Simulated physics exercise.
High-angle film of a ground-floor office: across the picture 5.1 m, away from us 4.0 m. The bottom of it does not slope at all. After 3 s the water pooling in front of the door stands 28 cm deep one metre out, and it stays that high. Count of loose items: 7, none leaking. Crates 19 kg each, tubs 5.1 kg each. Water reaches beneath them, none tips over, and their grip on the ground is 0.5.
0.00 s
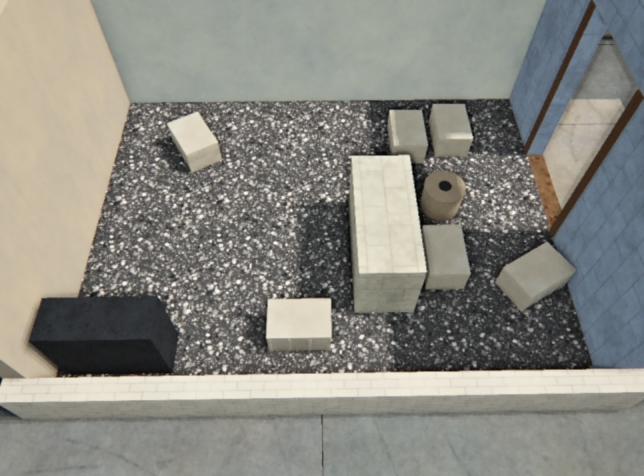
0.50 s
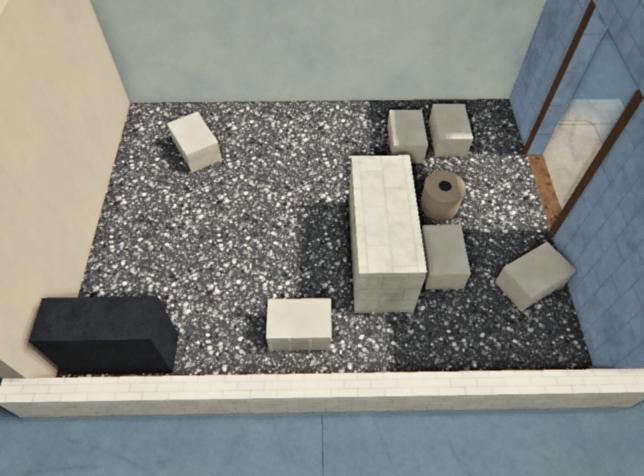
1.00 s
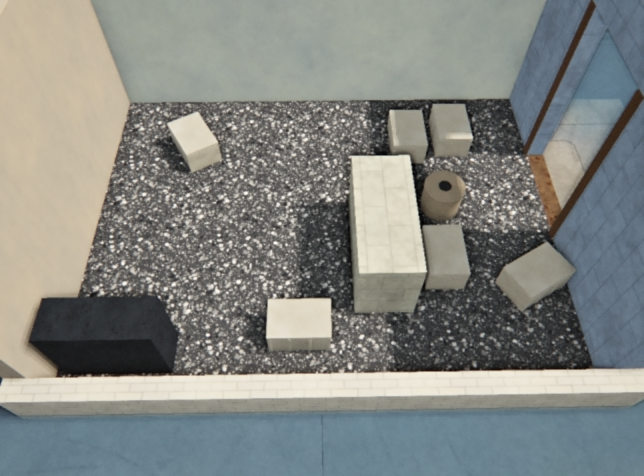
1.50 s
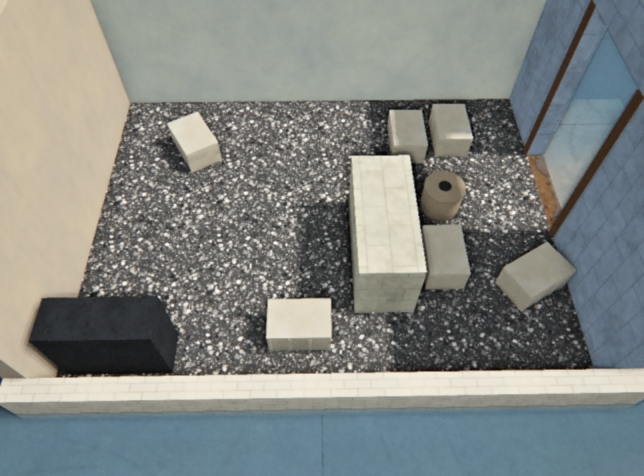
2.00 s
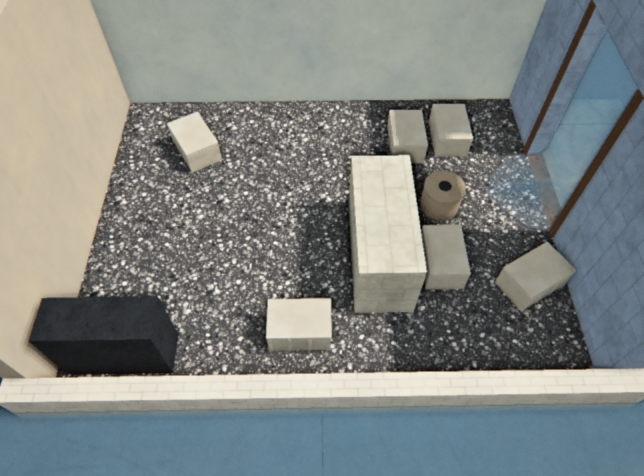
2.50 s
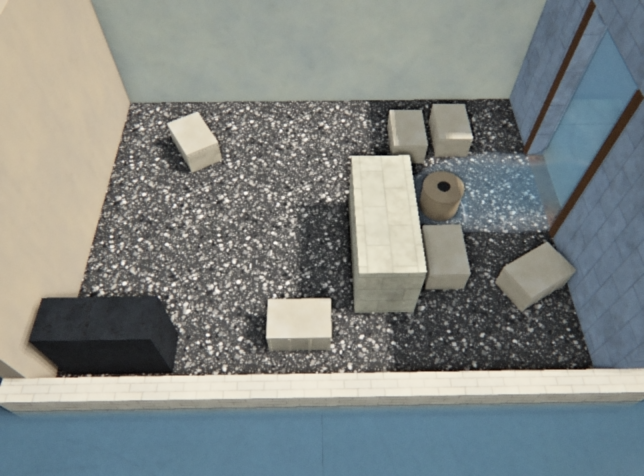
To begin with, a speckled floor scattered with pale blocks, a dark block and a brown cylinder is dry, while the grey ground outside turns blue with water. Water then shows behind the doorway at right and spreads leftward across the floor toward the cylinder, while every object stays still.
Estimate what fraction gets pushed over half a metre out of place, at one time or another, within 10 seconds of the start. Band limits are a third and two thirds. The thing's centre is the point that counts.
It is a large fraction, two thirds or more.
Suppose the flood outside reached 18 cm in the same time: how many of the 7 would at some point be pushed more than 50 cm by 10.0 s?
3.
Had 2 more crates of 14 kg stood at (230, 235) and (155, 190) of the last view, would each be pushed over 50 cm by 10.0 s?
The first: Not as far. The second: Farther.
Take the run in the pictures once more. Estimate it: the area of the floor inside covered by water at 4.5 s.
Close to 10.5 m2, I'd say.
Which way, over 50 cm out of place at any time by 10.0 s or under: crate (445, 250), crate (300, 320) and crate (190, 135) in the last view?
Taking them in turn, the first is beyond the limit, the second within the limit and the third beyond the limit.
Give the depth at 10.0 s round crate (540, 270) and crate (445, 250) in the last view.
8 and 8 cm.
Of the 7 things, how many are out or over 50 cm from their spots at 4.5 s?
My count gives 3.
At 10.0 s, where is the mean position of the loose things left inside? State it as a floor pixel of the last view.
The centre is close to (240, 249).
After 3.5 s 0 of 7 are over 50 cm from their spots; 1 afloat.
After 4.5 s 3 of 7 are over 50 cm from their spots; 1 afloat.
After 7.0 s 5 of 7 are over 50 cm from their spots; 4 afloat.
After 10.0 s 6 of 7 are over 50 cm from their spots, and 6 have been at some point; 5 afloat.
